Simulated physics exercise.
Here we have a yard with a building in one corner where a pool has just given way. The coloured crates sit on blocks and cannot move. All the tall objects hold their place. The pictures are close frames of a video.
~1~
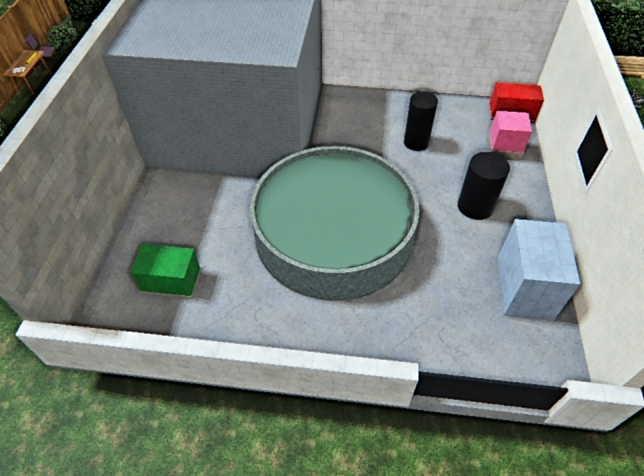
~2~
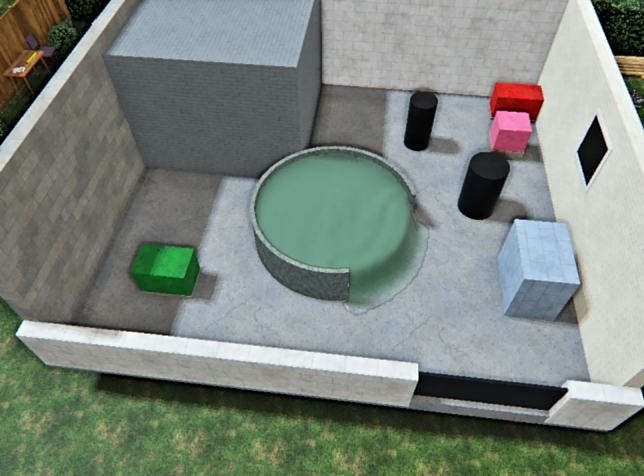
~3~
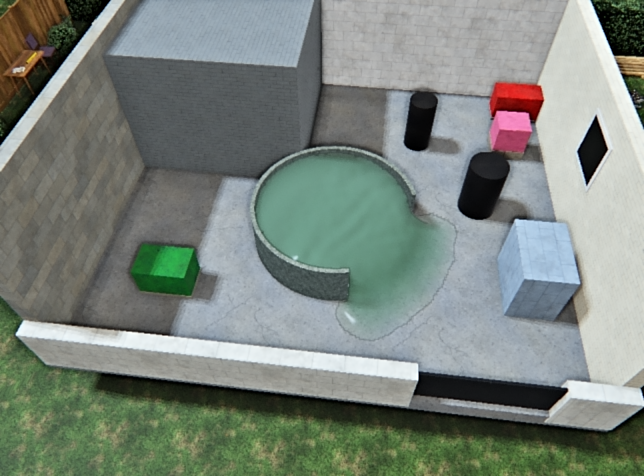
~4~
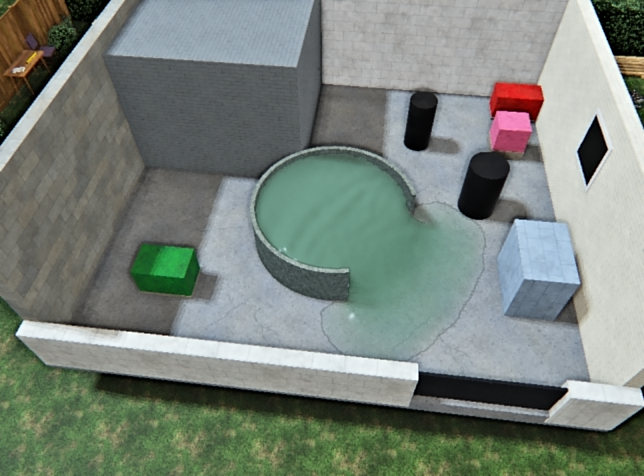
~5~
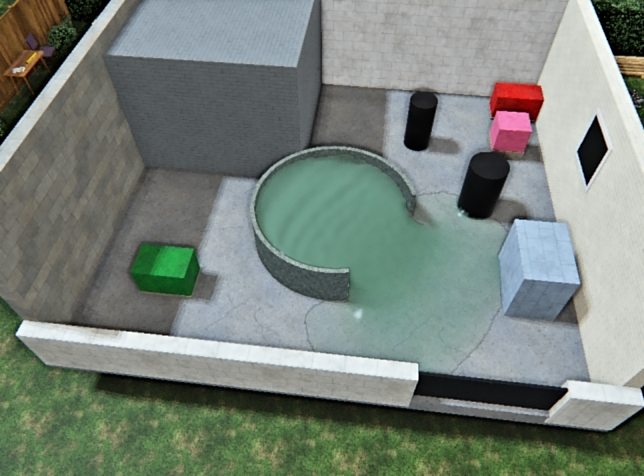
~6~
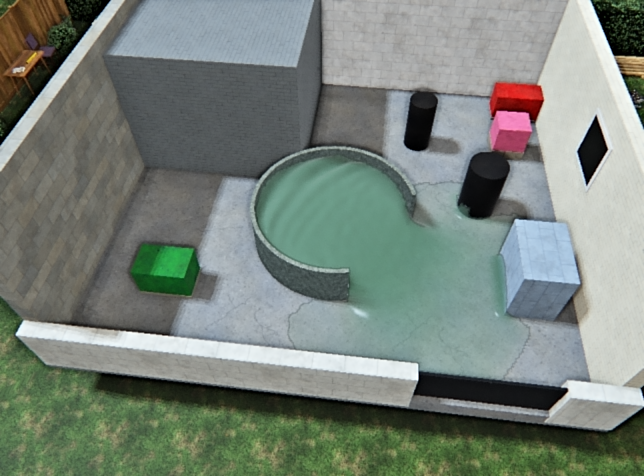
A round stone-walled pool of green water sits in the middle of a walled yard, seen from a fixed view high above. A large grey block stands behind it, a green box to the left, and two black cylinders with red, pink and pale blue boxes to the right. The pool's front right wall opens, and water pours out, spreading across the paving around the pale blue box's near side.
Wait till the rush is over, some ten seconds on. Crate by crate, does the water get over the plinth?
One by one: The pink crate is soaked; the green crate is soaked; the red crate is soaked.
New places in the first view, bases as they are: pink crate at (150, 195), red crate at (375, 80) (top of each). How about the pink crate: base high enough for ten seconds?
My reading: Pink crate is safe.
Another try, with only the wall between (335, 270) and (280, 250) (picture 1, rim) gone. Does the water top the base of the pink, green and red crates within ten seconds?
The pink crate escapes it, the green crate is wetted, the red crate takes water.
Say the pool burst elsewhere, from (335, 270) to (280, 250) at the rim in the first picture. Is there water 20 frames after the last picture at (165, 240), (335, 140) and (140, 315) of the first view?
One after the other: Flooded, dry, awash.
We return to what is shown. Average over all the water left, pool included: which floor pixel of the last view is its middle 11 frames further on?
At about (418, 276).
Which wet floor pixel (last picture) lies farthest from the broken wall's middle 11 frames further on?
Roughly at (536, 143).
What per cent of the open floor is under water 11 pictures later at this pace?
I make it 35 per cent.
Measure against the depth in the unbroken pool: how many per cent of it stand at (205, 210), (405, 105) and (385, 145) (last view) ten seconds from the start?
Roughly 12, 16 and 16 per cent, in turn.
A moment on, water covers 30 % of the floor; the pink crate not reached, the green crate not reached, the red crate not reached.
Next, water covers 35 % of the floor; the pink crate water round its plinth, the green crate not reached, the red crate not reached.
Then, water covers 50 % of the floor; the pink crate water round its plinth, the green crate water round its plinth, the red crate water round its plinth.
Later, water covers 90 % of the floor; the pink crate water round its plinth, the green crate water round its plinth, the red crate water round its plinth.
In the end, water covers 100 % of the floor; the pink crate was topped, the green crate was topped, the red crate was topped.
